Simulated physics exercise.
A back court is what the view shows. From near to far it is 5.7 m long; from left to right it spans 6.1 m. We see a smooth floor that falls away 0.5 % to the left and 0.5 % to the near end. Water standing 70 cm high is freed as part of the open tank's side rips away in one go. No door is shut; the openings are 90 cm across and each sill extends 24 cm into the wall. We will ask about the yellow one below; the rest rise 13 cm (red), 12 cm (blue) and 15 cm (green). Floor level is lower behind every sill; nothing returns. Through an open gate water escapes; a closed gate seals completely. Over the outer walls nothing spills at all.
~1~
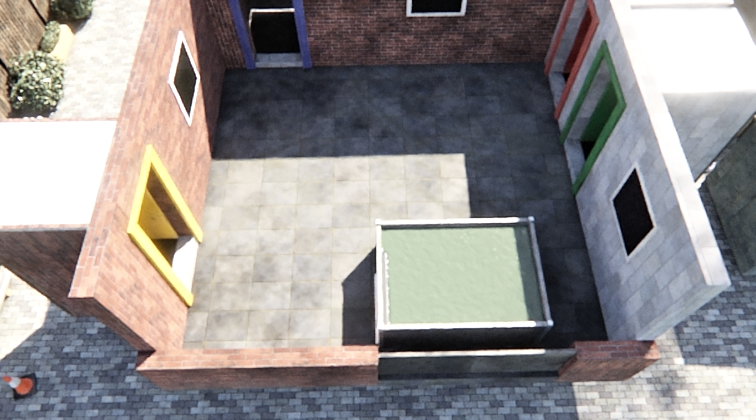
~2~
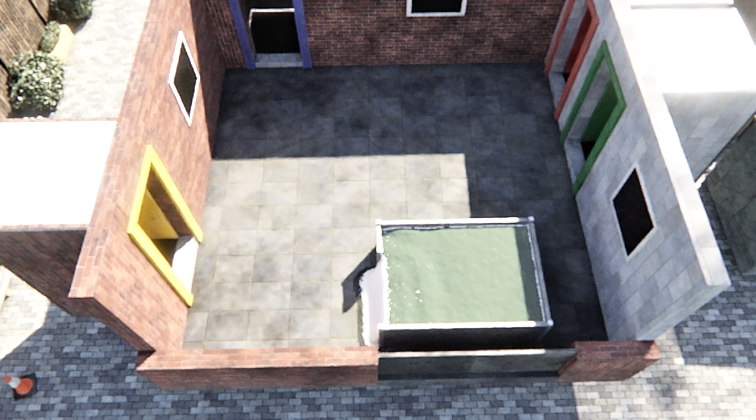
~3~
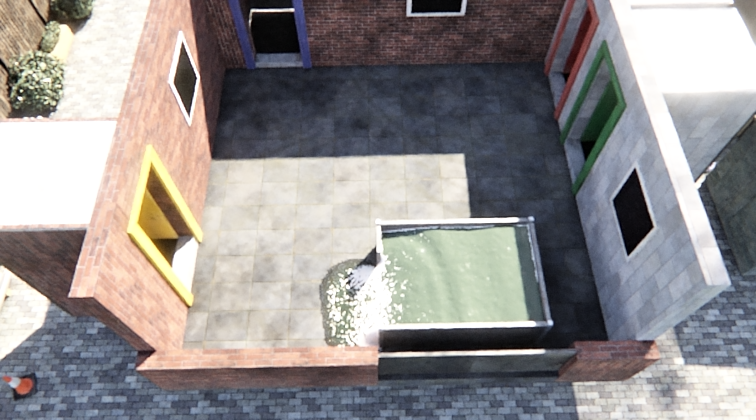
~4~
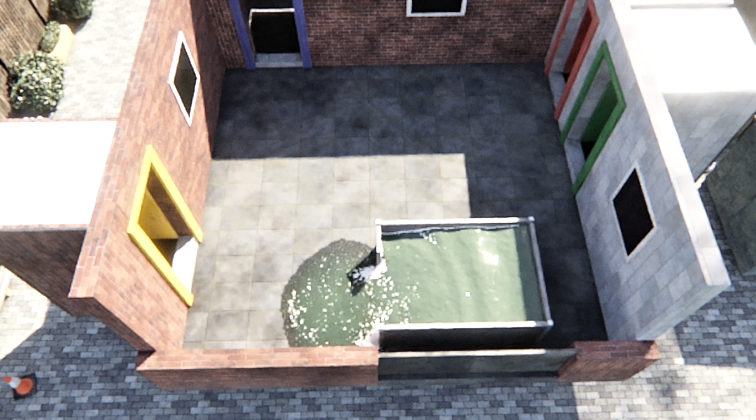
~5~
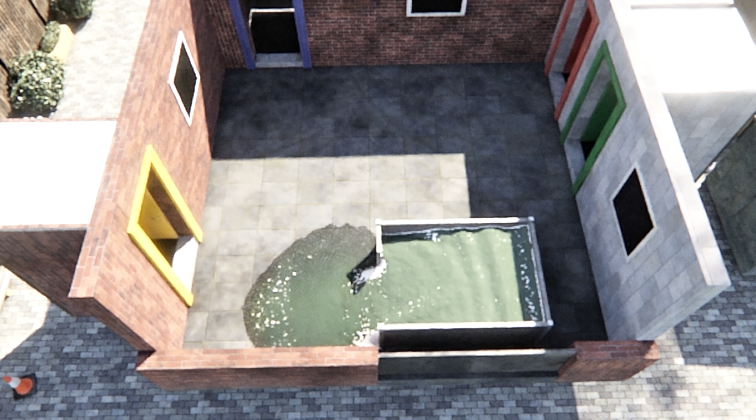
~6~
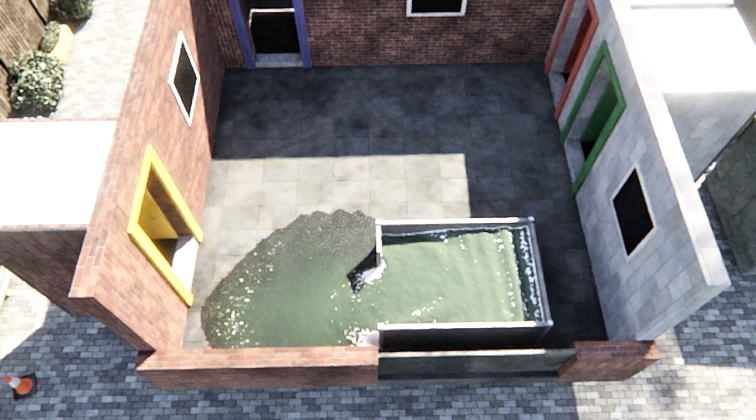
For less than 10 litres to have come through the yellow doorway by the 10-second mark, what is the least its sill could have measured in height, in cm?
28 cm or so.
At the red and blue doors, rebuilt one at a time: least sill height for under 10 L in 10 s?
About 11.0 cm at red and about 21 cm at blue.
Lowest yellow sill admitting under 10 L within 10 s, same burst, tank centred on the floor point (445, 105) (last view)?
At least roughly 12.0 cm high.
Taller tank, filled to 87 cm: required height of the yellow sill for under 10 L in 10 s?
Required height: Approx. 36 cm.
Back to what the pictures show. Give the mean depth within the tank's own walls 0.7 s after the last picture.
It averages close to 43 centimetres.
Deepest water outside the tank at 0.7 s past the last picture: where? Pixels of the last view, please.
Around pixel (194, 354).
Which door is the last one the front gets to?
I'd say the green one.
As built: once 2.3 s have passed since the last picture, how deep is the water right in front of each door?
Lab note, depth in cm: Red 0; yellow 27; blue 1; green 0.
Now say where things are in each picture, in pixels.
The open tank at (459, 273) is whole and still, 70 cm deep; the yellow door at (173, 238) is dry, in the first picture.
The front is at (359, 284), 0.3 m from the gap at (382, 301); 0.3 m2 of floor is wet, 70 cm left at the back, in the second picture.
The gap is at (382, 302), the front 0.8 m out at (327, 303); the back of the open tank holds 70 cm, in the third picture.
The front is at (286, 304), 1.4 m from the gap at (382, 303); 2.1 m2 of floor is wet, 70 cm left at the back, in the fourth picture.
The gap is at (382, 303), the front 2.0 m out at (249, 313); the back of the open tank holds 66 cm, in the fifth picture.
Water pours out at (382, 303) and has run 2.6 m, to (207, 322); about 6 cm deep outside, 59 cm at the back; 0.6 m in a straight line remain to the yellow door at (173, 238), in the sixth picture.
Then, 0.7 s after the last picture water covers 25 % of the floor, deepest (55 cm) near (194, 354); 26 cm at the yellow door, 0 litres in over its 24 cm sill.
Then, 2.3 s after the last picture water covers 40 % of the floor, deepest (34 cm) near (182, 355); 27 cm at the yellow door, 25 litres in over its 24 cm sill.
Then, 9.3 s after the last picture water covers 95 % of the floor, deepest (16 cm) near (602, 358); 7 cm at the yellow door, 30 litres in over its 24 cm sill.
At the yellow door as built, the water peaked near 33 cm, 1.1 s after the last picture.
Run again over the same 10 s with other heights there, 30 litres in over 24 cm, 2 litres over 32 cm. The limit of 10 litres is kept from about 28 cm up.
